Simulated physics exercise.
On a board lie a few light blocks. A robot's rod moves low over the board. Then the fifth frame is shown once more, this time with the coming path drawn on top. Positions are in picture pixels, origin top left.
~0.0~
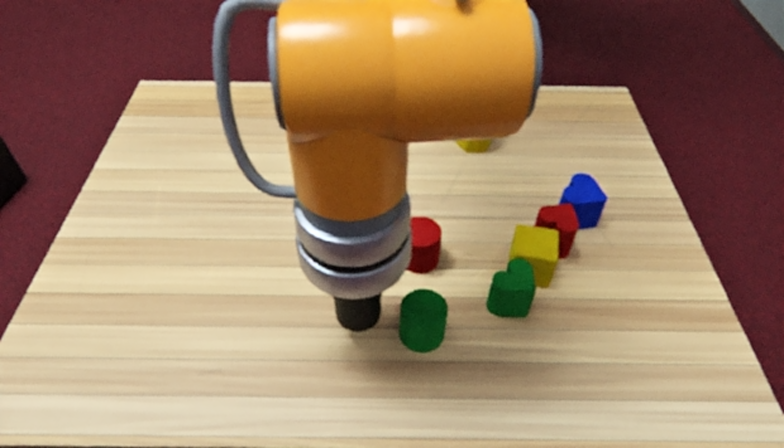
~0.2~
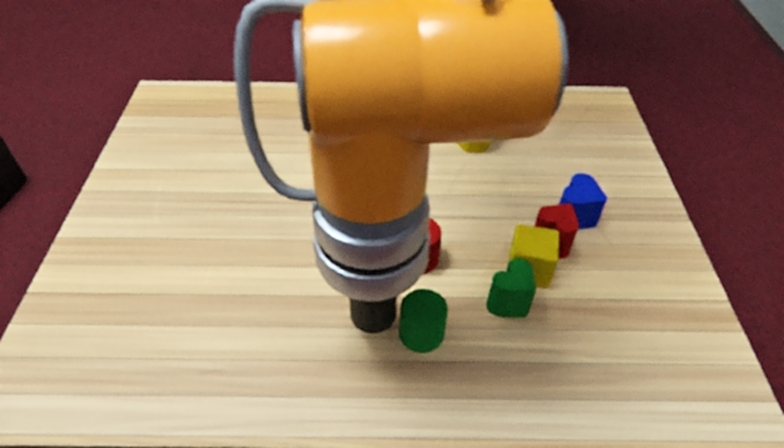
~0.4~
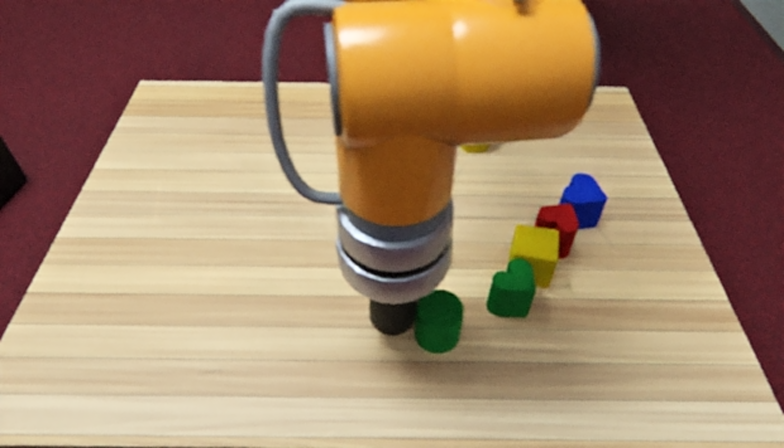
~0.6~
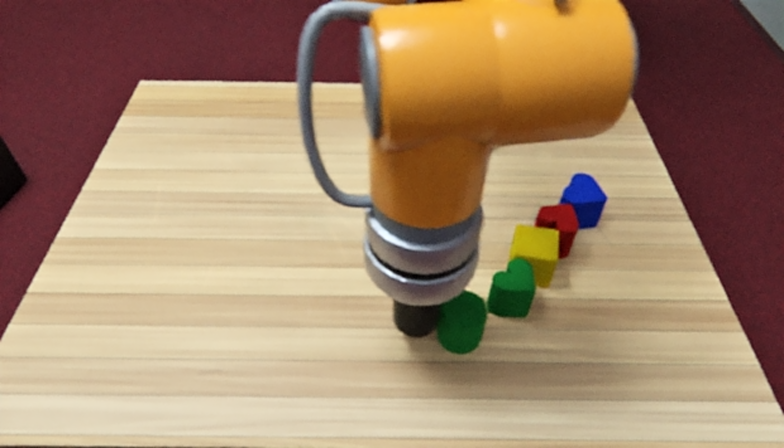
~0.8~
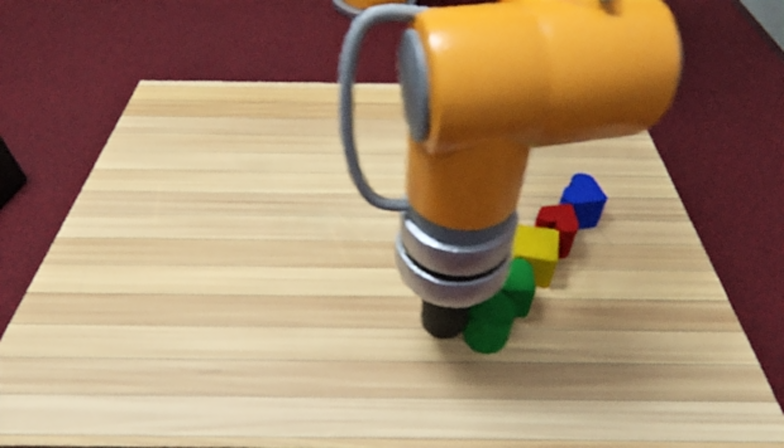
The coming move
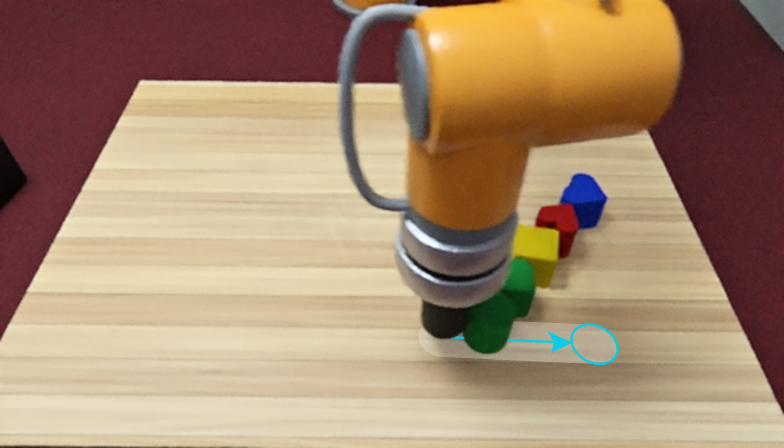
On a wooden board, a robot arm's rod moves right and pushes a green round block.
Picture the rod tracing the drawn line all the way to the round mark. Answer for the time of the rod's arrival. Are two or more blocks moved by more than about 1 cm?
My answer is no.
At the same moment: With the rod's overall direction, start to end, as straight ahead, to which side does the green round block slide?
Left side.
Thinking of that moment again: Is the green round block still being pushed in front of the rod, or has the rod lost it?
Pushed ahead.
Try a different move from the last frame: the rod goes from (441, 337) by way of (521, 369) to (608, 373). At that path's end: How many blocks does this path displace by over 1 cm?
Just one will move.
The line goes in a line from (441, 337) to (594, 344).
What follows on the original path. One third of the way, rod (497, 324); green round block (546, 308).
Two thirds of the way, rod (549, 326); green round block (596, 304).
At the end, rod (602, 328); green round block (639, 295); green heart block unmoved.
